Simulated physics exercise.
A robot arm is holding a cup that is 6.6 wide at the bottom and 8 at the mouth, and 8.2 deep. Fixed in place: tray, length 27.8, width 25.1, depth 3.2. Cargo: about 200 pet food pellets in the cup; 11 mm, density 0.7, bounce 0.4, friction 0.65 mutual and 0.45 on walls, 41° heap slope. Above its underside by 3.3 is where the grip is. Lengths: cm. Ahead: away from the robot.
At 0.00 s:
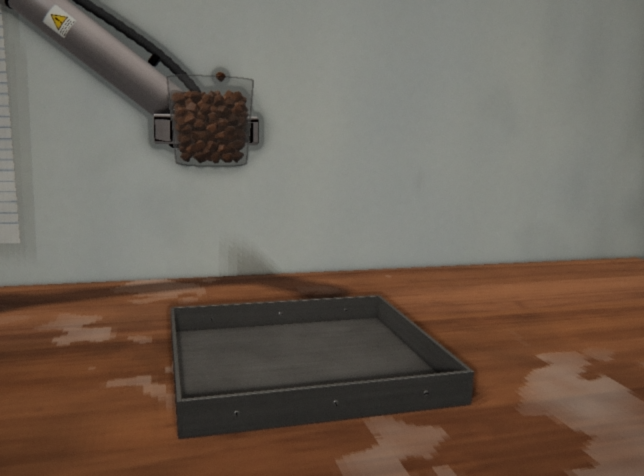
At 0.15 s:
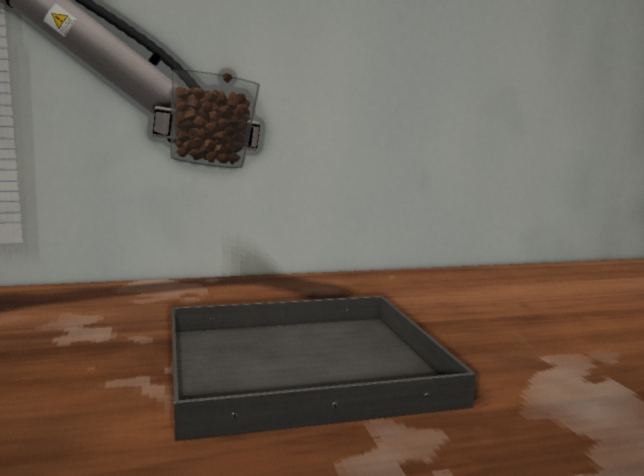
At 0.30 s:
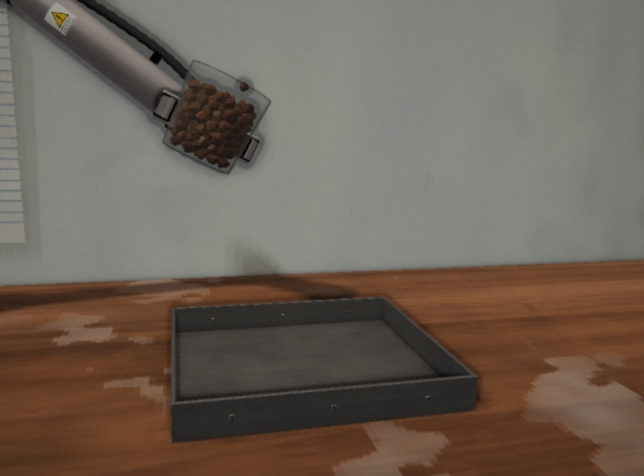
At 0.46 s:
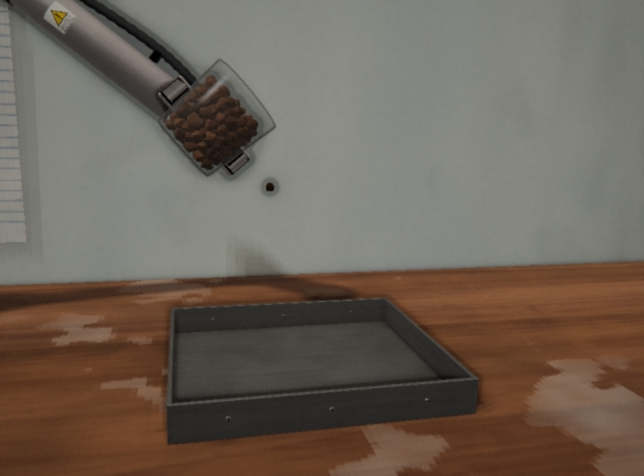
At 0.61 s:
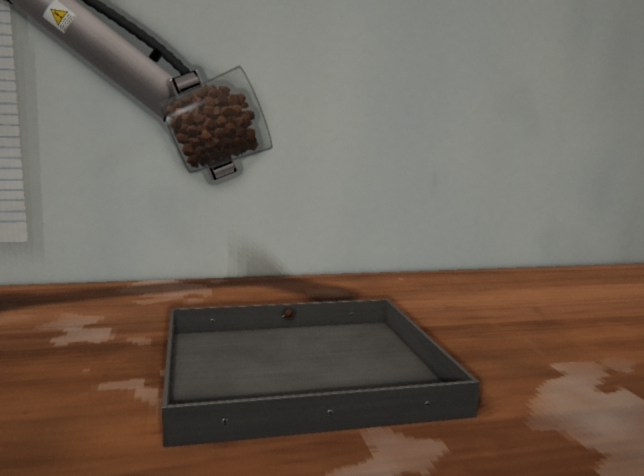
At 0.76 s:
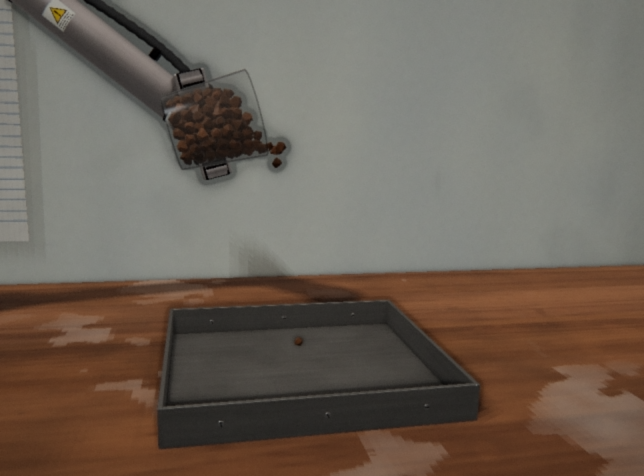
On a wooden tabletop, a robot arm tilting a clear cup of brown pellets rightward above a grey tray, one pellet dropping in.
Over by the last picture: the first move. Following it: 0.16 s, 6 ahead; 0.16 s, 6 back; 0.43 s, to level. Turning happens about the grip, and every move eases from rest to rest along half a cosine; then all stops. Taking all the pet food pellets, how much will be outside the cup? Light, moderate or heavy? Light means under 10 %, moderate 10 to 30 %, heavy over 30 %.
Heavy.
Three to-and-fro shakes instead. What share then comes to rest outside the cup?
Roughly 75 in a hundred.
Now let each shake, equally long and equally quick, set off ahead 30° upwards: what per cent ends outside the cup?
About 60 per cent.
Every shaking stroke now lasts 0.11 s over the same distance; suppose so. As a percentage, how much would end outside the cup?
Roughly 75 percent then.
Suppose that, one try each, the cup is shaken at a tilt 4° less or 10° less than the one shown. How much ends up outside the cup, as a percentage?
It would be around 35 and 25 per cent.
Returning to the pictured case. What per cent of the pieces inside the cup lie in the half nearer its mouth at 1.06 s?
Roughly 65 per cent.
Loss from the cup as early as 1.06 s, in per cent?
Share gone by then: Close to 35 %.
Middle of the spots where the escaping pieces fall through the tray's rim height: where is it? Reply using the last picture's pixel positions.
(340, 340).
After 1.06 s, tilted 75° forward, highest piece 28 above the table; 134 in the cup, 6 in the tray, 61 in flight or on a rim.
After 1.36 s, tilted 20° forward, highest piece 30 above the table; 119 in the cup, 80 in the tray, 2 on the table or floor.
After 1.71 s, level, highest piece 30 above the table; 119 in the cup, 80 in the tray, 2 on the table or floor.
After 2.76 s, level, highest piece 30 above the table; 119 in the cup, 80 in the tray, 2 on the table or floor.
In the end, 119 in the cup, 80 in the tray, 2 on the table or floor. That is 41 % outside the cup.
